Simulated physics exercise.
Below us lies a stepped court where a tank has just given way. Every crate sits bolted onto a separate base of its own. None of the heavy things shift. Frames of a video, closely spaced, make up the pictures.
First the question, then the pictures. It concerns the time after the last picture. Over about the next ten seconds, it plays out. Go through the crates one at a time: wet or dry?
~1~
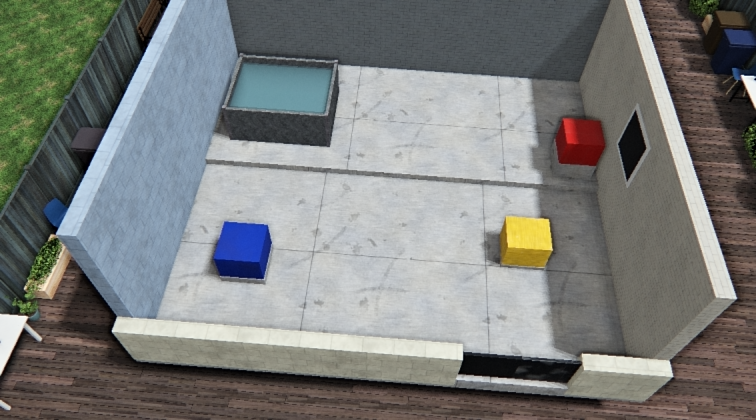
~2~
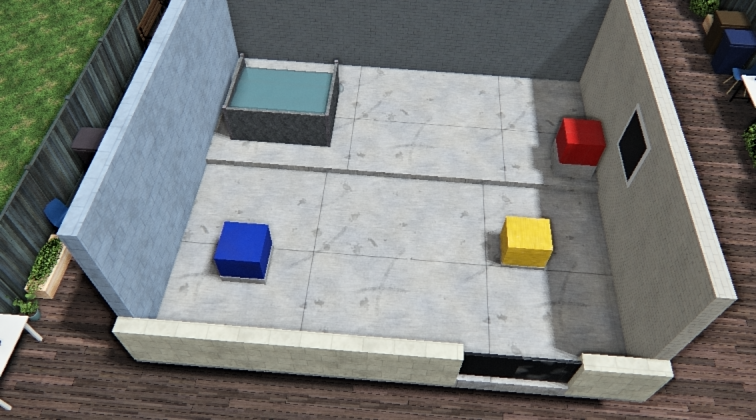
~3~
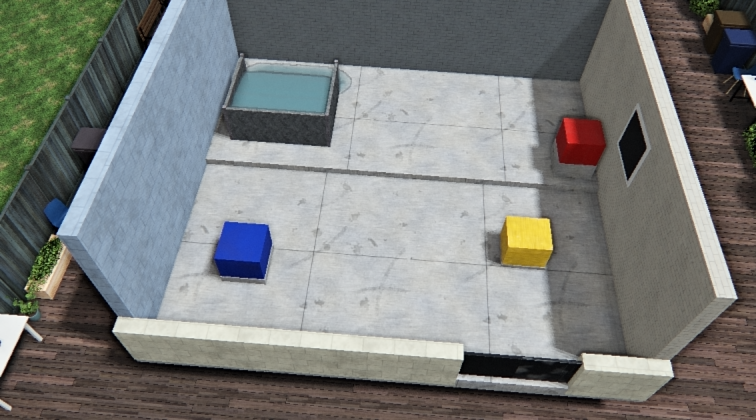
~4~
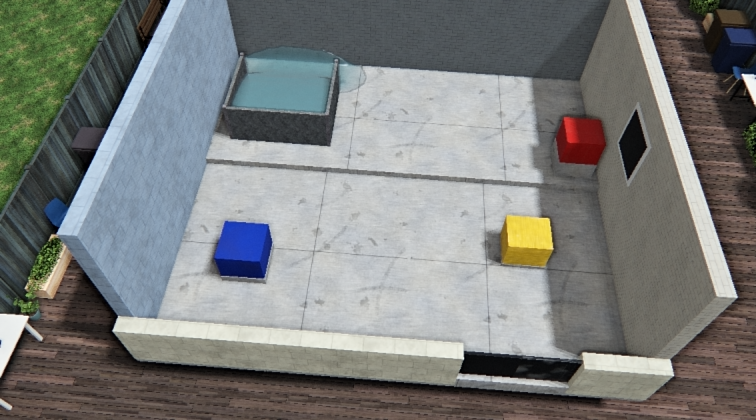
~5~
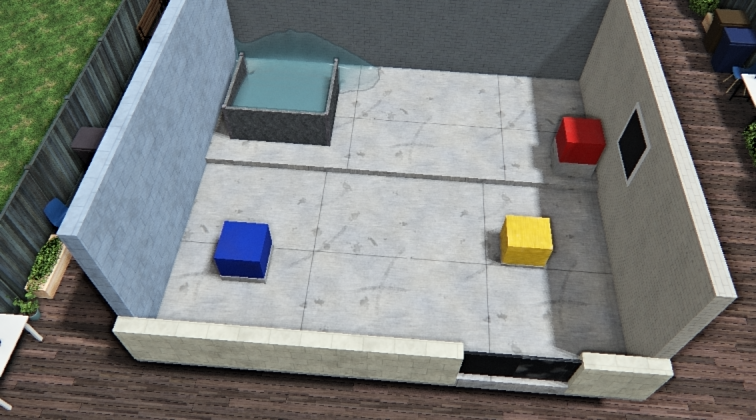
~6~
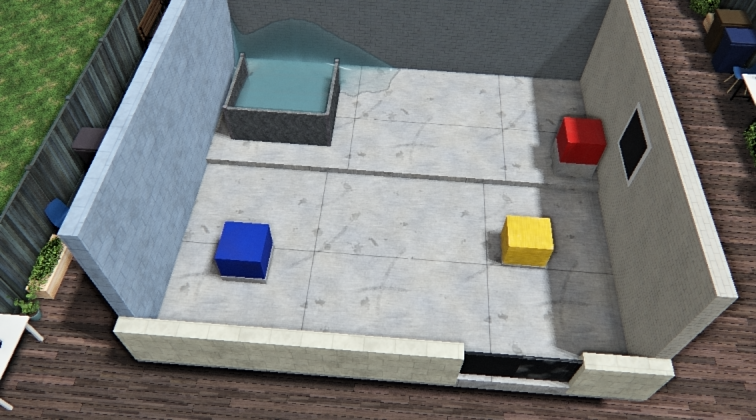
In order: The blue crate remains untouched by water; the yellow crate is touched by water; the red crate remains untouched by water.
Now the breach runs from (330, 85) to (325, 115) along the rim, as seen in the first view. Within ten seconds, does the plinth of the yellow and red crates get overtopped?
Log: Yellow crate is doused; red crate stays clear.
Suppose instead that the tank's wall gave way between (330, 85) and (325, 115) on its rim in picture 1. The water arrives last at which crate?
That would be the blue one, reached last.
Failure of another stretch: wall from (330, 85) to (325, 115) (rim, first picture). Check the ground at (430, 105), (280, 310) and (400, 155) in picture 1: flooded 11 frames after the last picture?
Soaked, untouched, soaked.
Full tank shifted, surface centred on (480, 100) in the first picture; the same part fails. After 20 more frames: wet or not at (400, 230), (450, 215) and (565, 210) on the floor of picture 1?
The first spot is not reached, the second not reached, and the third inundated.
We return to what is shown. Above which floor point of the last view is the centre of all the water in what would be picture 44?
That comes out near (387, 148).
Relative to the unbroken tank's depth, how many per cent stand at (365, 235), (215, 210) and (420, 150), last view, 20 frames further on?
Respectively 0, 4 and 2 per cent.
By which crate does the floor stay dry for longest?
The one in yellow.
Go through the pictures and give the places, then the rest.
The first frame shows still water in the open tank at (283, 87).
In the second frame, water pours out on the open tank's far side and has run to a hidden place.
In the third frame, water pours out on the open tank's far side and has run to a hidden place.
In the fourth frame, water pours out on the open tank's far side and has run to a hidden place.
In the fifth frame, water pours out on the open tank's far side and has run to (377, 68).
In the sixth frame, the front is at (397, 70), out from the gap on the open tank's far side.
A moment on, water covers 15 % of the floor; the blue crate not reached, the yellow crate not reached, the red crate not reached.
Next, water covers 30 % of the floor; the blue crate not reached, the yellow crate not reached, the red crate not reached.
Then, water covers 50 % of the floor; the blue crate water round its plinth, the yellow crate water round its plinth, the red crate water round its plinth.
Later, water covers 70 % of the floor; the blue crate water round its plinth, the yellow crate water round its plinth, the red crate water round its plinth.
In the end, water covers 80 % of the floor; the blue crate stayed above the water, the yellow crate was topped, the red crate stayed above the water.
